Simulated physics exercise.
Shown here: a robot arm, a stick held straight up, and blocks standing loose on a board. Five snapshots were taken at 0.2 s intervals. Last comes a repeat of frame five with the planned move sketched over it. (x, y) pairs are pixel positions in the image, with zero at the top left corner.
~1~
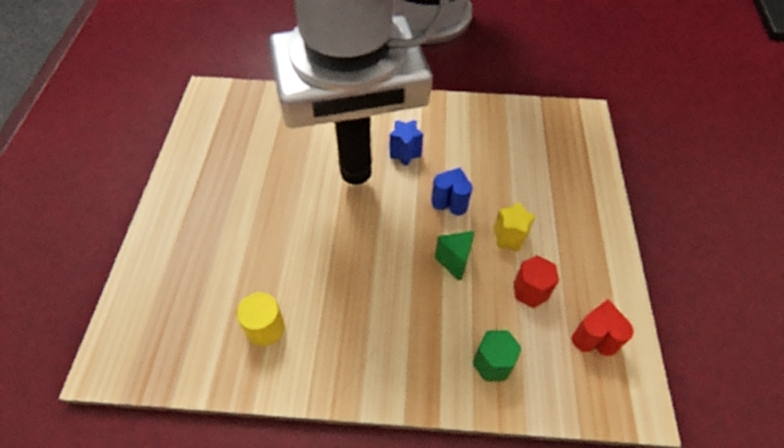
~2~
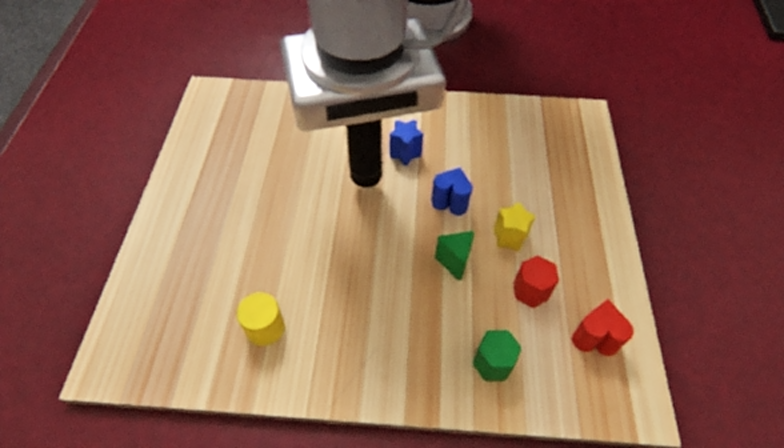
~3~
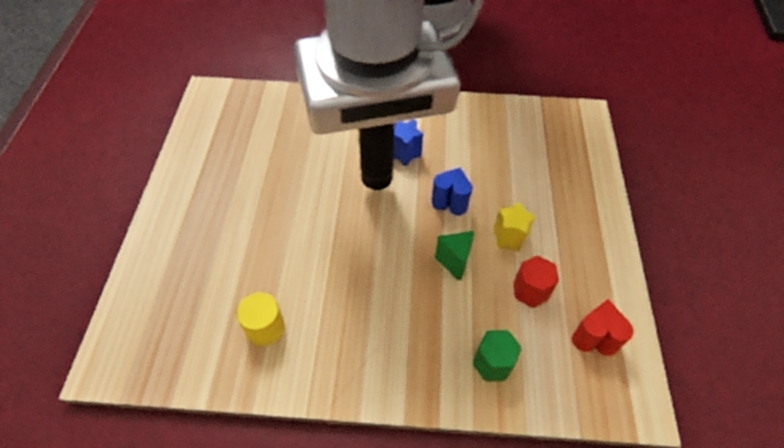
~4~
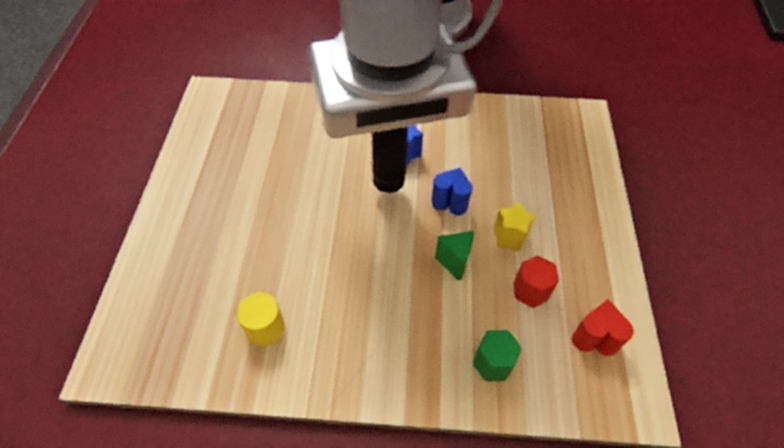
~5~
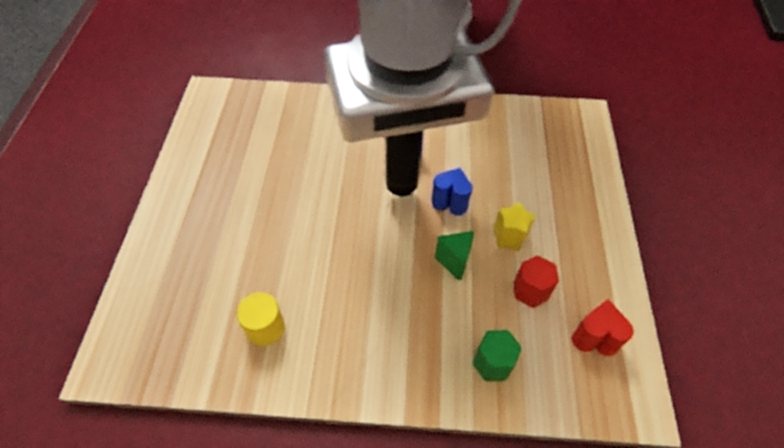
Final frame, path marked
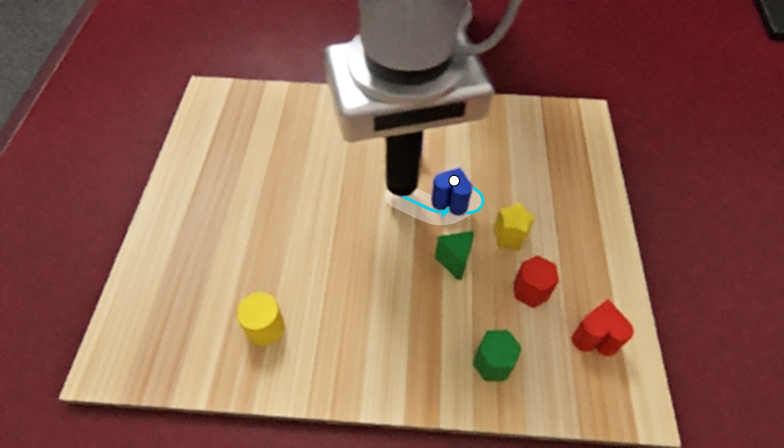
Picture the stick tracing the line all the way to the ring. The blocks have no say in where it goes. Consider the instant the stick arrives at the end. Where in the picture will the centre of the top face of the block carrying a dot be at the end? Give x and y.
Its top face will be centred at roughly (508, 174).
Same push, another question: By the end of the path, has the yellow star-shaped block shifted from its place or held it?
It is still where it was.
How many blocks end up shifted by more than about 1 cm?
Here I'd predict a lone block moving more than 1 cm.
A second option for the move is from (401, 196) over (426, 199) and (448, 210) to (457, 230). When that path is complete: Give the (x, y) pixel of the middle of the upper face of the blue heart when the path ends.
I'd place it at (491, 189), taking the centre of its top.
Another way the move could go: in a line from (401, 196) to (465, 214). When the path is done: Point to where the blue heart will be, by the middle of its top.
Answer: (503, 183).
The drawn path runs from (401, 196) via (423, 206) and (447, 211), ending at (467, 199); the dot is on the blue heart.
On the path given first. Halfway along, stick (436, 200); blue heart (474, 183), turned 25° anticlockwise.
At the end, stick (469, 188); blue star-shaped block not moved; blue heart (508, 174), turned 15° anticlockwise; yellow star-shaped block not moved.
